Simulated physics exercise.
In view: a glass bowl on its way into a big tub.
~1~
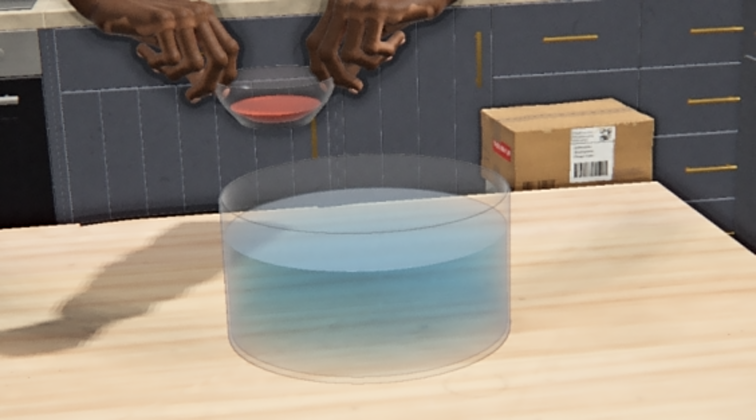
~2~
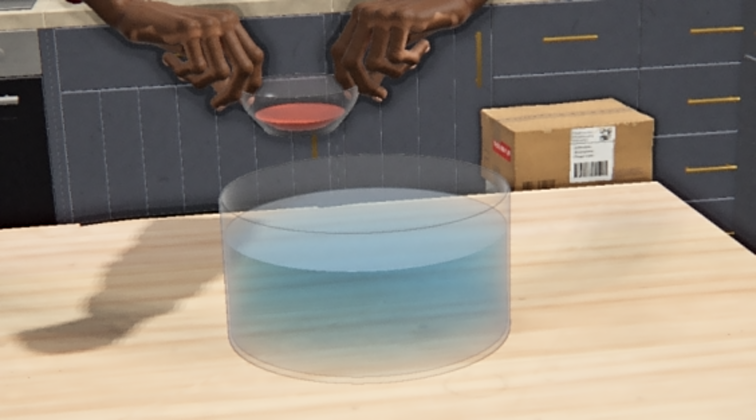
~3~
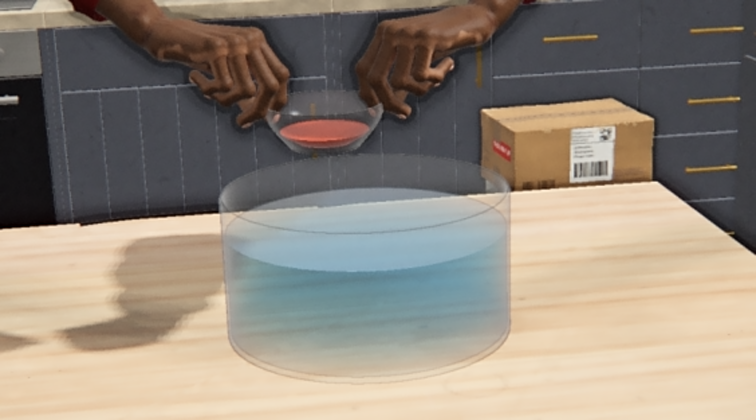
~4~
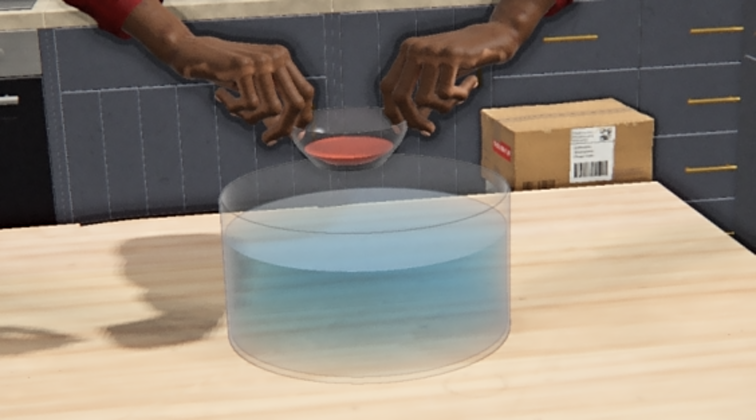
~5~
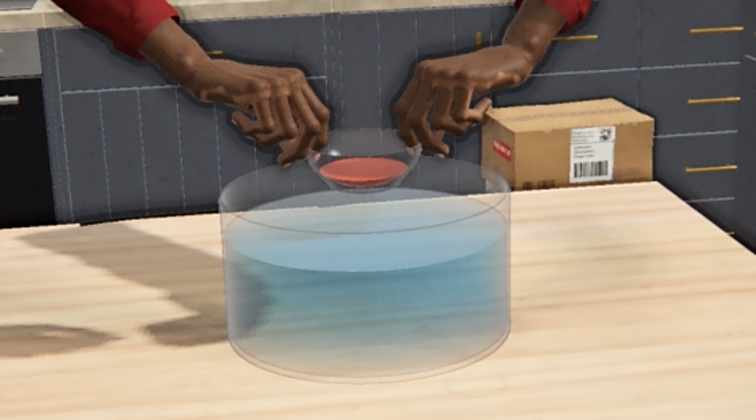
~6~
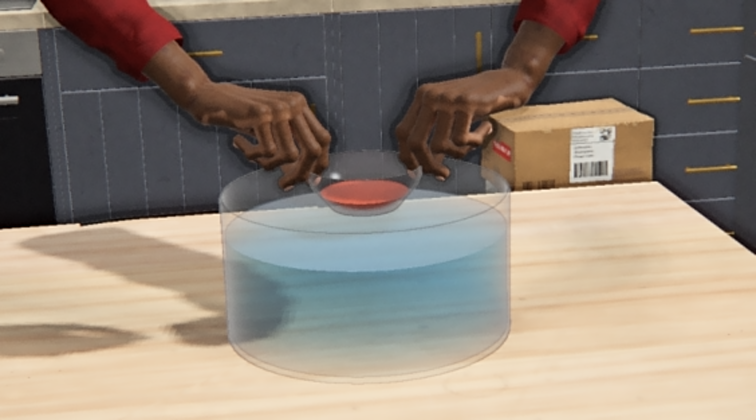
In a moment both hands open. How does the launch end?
Once free, it floats.
Soon after, the bowl dips into the water.
Later, it bobs and steadies.
In the end, the bowl floats with about half of its side showing.
